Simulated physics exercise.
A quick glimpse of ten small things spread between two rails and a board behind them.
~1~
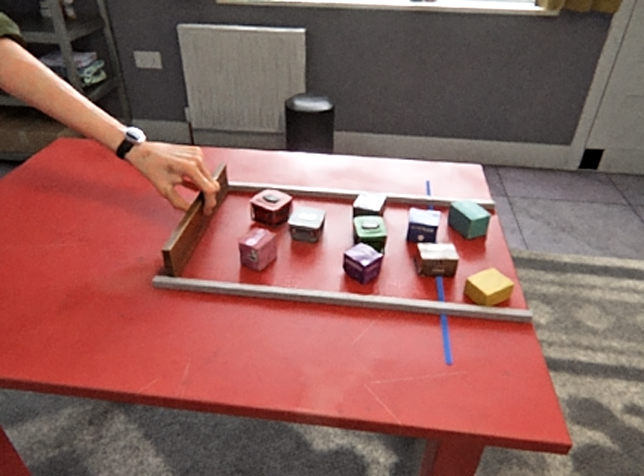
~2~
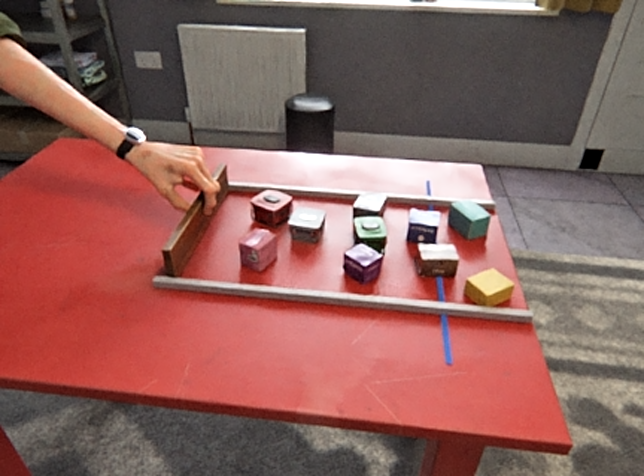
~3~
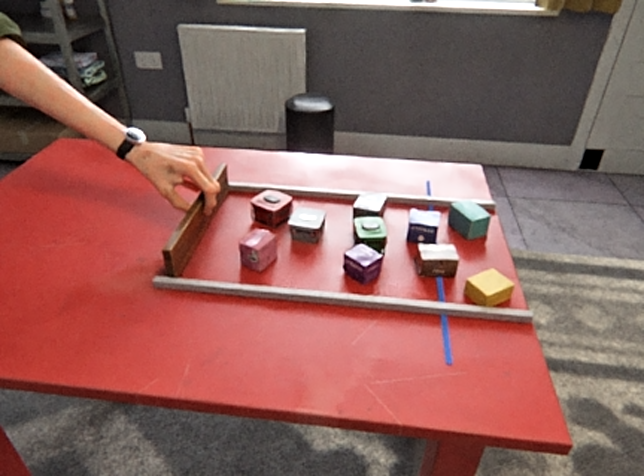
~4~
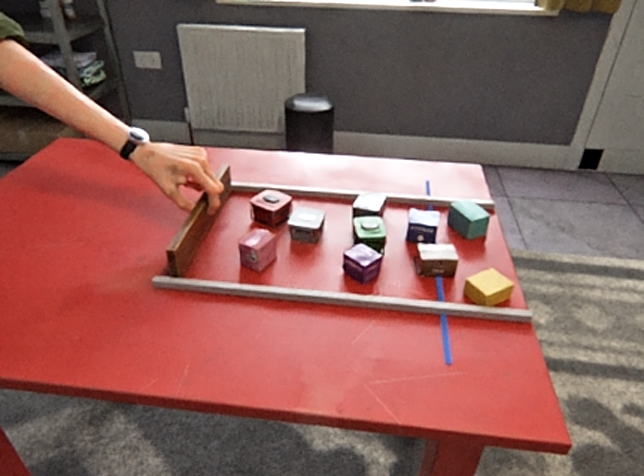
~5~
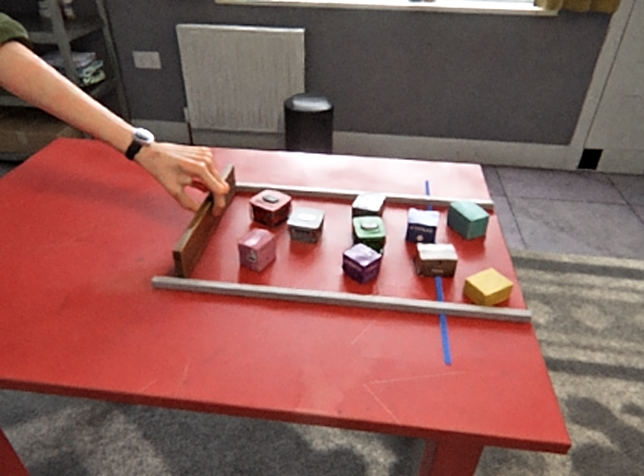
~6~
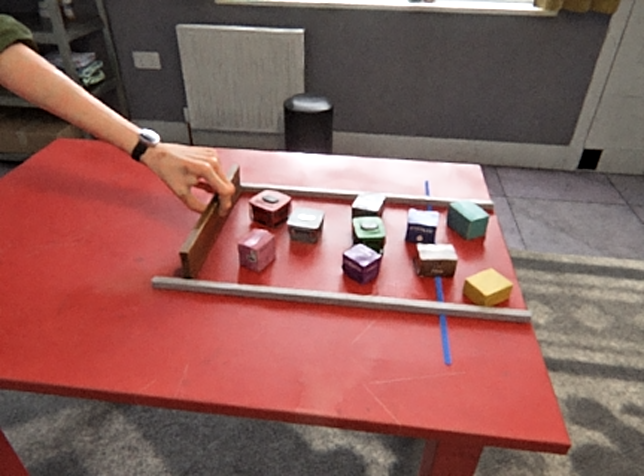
Hand holding a brown board upright, then sliding it slightly right between two rails toward small coloured boxes on a red table.
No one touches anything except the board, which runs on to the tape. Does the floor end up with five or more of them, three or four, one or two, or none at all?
Most likely just one, perhaps two, will tumble off the end.
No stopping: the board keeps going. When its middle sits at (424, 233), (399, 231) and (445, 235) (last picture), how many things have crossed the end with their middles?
1, 0, 3.
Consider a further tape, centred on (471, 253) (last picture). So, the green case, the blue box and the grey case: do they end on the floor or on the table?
The green case drops off; the blue box falls; the grey case remains up.
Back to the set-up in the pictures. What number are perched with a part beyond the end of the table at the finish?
That comes to 2 of them.
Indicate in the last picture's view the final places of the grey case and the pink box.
About (452, 244), and the other about (452, 264).
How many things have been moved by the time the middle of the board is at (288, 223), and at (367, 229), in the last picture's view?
By then 3, and 8.
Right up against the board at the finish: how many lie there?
3 touch it.
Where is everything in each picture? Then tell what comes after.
In the first frame, yellow block (488, 288); turquoise block (469, 219); brown box (437, 260); board (200, 215); tape (436, 249).
In the second frame, turquoise block (469, 219); purple box (362, 264).
In the third frame, brown box (437, 261); red case (272, 208).
In the fourth frame, yellow block (488, 289); blue box (423, 227).
In the fifth frame, turquoise block (468, 219); board (210, 216).
In the sixth frame, yellow block (487, 289); turquoise block (467, 219); brown box (435, 261); board (215, 217); tape (435, 250).
A little later, none off yet; yellow block at rest near (487, 289); turquoise block at rest near (467, 219); brown box at rest near (435, 261).
Next, none off yet; yellow block at rest near (487, 289); turquoise block at rest near (467, 219); brown box shifted a little near (449, 264).
When it is over, the number that fall off is one or two; down, turquoise block.
